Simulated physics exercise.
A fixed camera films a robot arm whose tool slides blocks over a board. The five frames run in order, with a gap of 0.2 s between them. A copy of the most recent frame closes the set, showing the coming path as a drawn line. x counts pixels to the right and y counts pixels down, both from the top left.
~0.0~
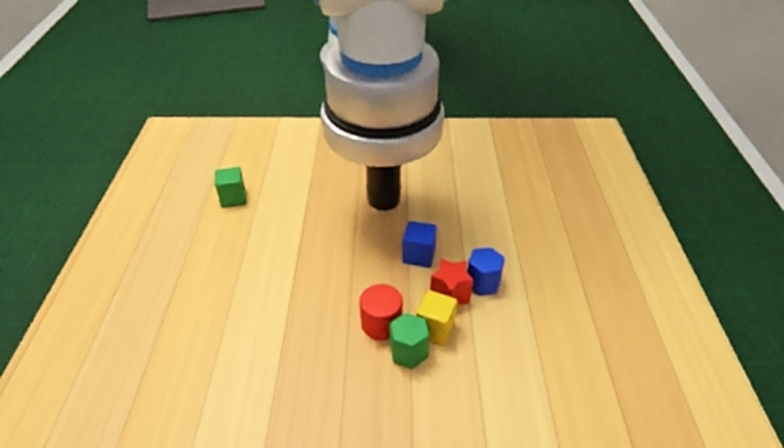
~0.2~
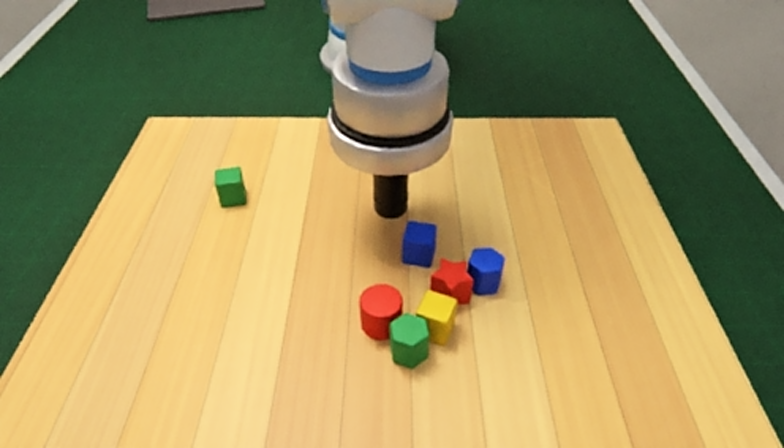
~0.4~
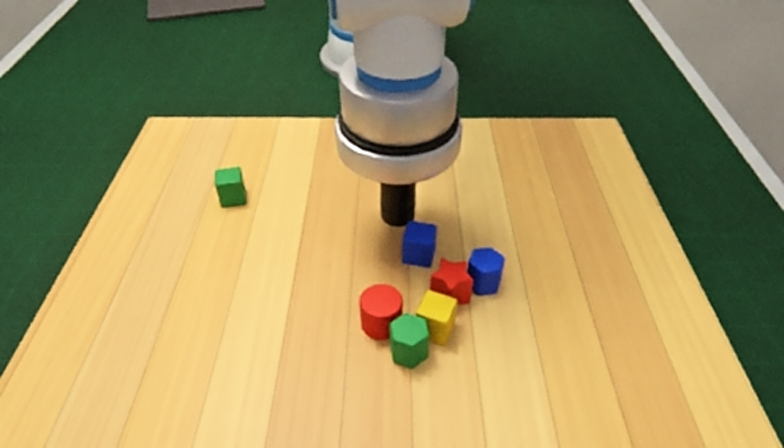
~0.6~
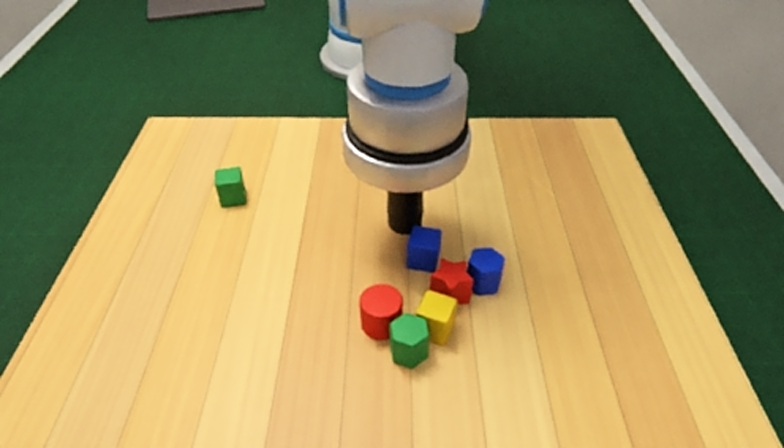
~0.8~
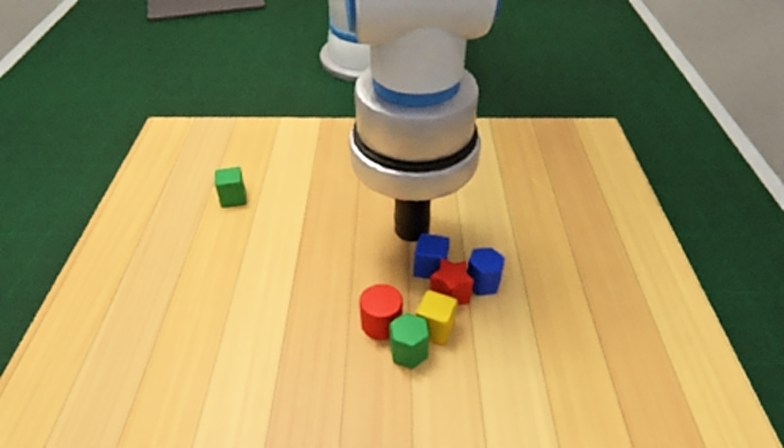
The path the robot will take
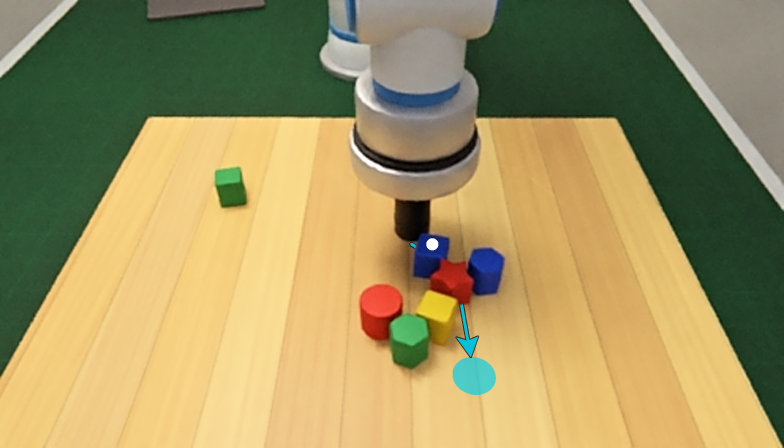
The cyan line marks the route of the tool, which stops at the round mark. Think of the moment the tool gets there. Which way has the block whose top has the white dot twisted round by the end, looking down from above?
It twists against the clock when seen from above.
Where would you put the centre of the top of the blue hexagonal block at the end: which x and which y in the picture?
It ends at (517, 270).
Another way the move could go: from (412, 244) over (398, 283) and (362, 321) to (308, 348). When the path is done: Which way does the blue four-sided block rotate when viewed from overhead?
It turns counter-clockwise.
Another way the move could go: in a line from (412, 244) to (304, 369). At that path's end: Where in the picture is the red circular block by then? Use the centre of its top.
I predict (372, 321).
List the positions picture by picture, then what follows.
In the first frame, lower end of the tool (384, 201), tops of blocks, blue four-sided block (420, 232), yellow four-sided block (437, 305), red star (453, 272), blue hexagonal block (487, 259).
In the second frame, tool (391, 209), blocks as before.
In the third frame, tool (398, 216), blocks as before.
In the fourth frame, tool (405, 224), blue four-sided block (425, 237).
In the fifth frame, tool (412, 231), blue four-sided block (432, 244), yellow four-sided block (437, 305), red star (453, 272), blue hexagonal block (487, 259).
The drawn path runs from (412, 244) via (452, 274) and (464, 320), ending at (474, 376); the dot is on the blue four-sided block.
On the path given first. One third of the way, tool (454, 261); blue four-sided block (477, 277); yellow four-sided block (439, 311), turned 25° clockwise; red star (475, 307), turned 25° clockwise; blue hexagonal block (513, 269), turned 35° anticlockwise.
Two thirds of the way, tool (466, 307); blue four-sided block (506, 305), turned 80° anticlockwise; yellow four-sided block (438, 313), turned 35° clockwise; red star (489, 330), turned 90° clockwise; blue hexagonal block (517, 270), turned 45° anticlockwise.
At the end, tool (476, 363); blue four-sided block (509, 310), turned 105° anticlockwise; yellow four-sided block (433, 323), turned 65° clockwise; red star (514, 372), turned 80° clockwise; blue hexagonal block (517, 270), turned 45° anticlockwise.
